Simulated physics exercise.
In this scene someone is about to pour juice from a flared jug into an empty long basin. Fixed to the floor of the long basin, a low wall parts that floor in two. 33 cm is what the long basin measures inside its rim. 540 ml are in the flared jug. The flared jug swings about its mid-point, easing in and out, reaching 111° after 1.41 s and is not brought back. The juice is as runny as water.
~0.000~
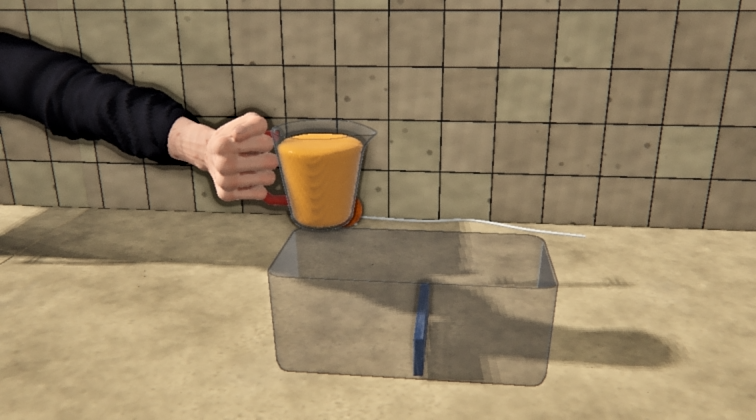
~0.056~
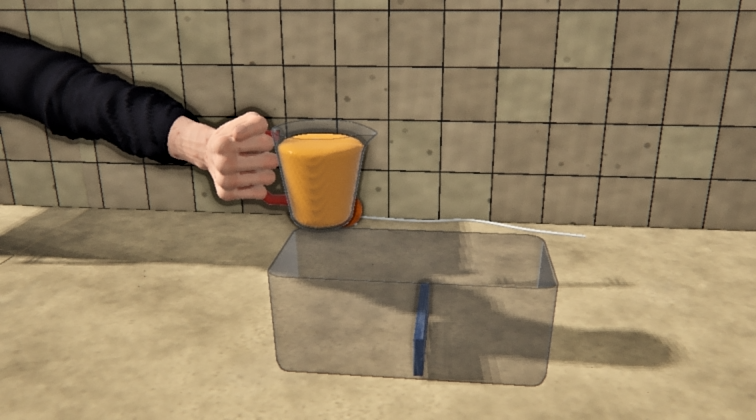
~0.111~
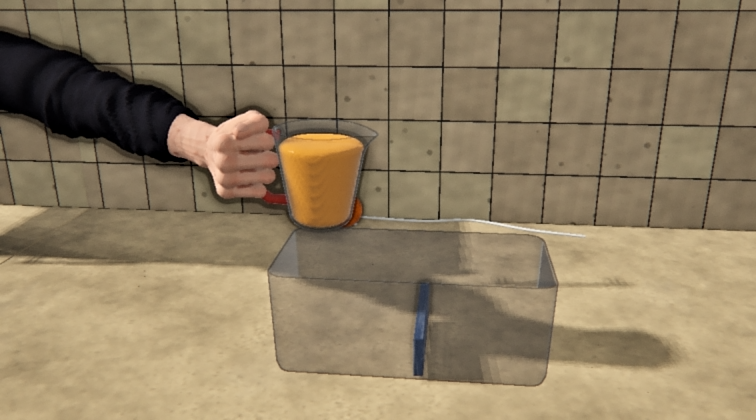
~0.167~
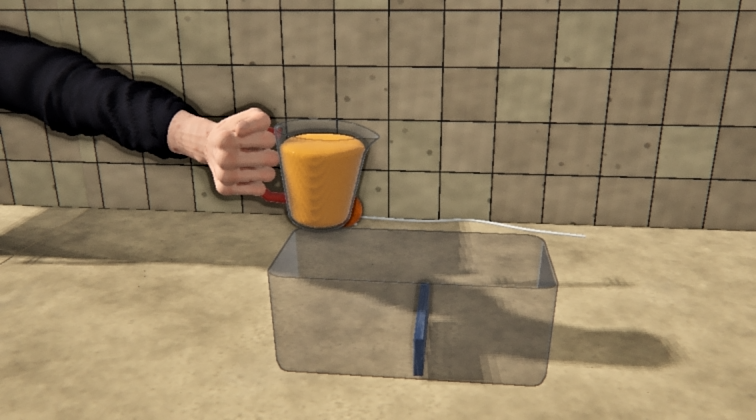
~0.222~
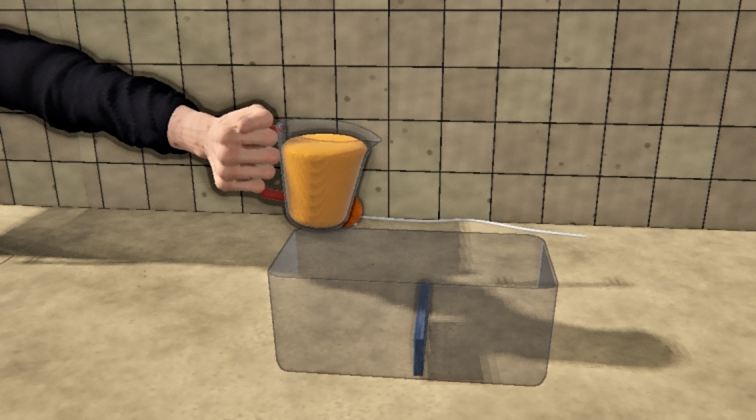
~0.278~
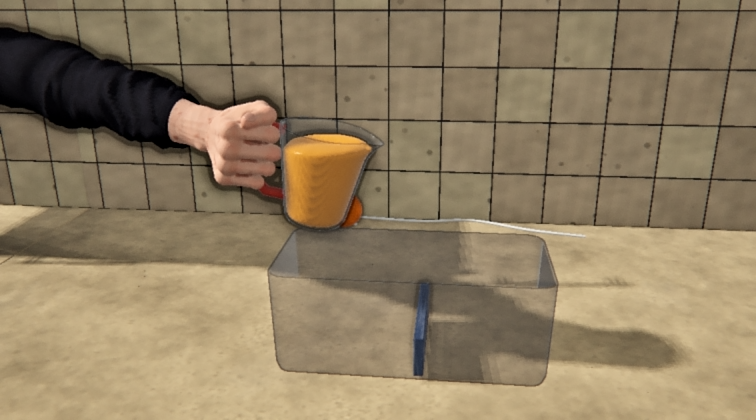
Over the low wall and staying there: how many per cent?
57 out of 100.
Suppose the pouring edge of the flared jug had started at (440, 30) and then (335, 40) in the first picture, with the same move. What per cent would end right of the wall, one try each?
Result: 80 per cent, then 20 per cent.
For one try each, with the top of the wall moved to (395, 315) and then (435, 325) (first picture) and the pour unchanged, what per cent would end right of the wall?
First try about 90 %, second try about 40 %.
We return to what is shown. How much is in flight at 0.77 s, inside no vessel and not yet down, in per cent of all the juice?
Estimate: Some 16 % of the total.
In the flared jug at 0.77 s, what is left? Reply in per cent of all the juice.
I'd put it near 72 percent.
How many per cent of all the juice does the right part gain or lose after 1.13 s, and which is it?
A gain, roughly 2.
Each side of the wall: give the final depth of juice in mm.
I'd expect close to 8 mm on the left and close to 14 mm on the right.
By 0.77 s the tilt is 63° and 73 per cent is still to pour, 1 is left of the wall and 10 right of it.
By 1.13 s the tilt is 100° and 14 per cent is still to pour, 23 is left of the wall and 55 right of it.
By 1.50 s the tilt is 111° and 0 per cent is still to pour, 42 is left of the wall and 57 right of it.
By 1.91 s the tilt is 111° and 0 per cent is still to pour, 42 is left of the wall and 57 right of it.
At rest 42 per cent lies left of the wall, 57 right of it and 1 outside.
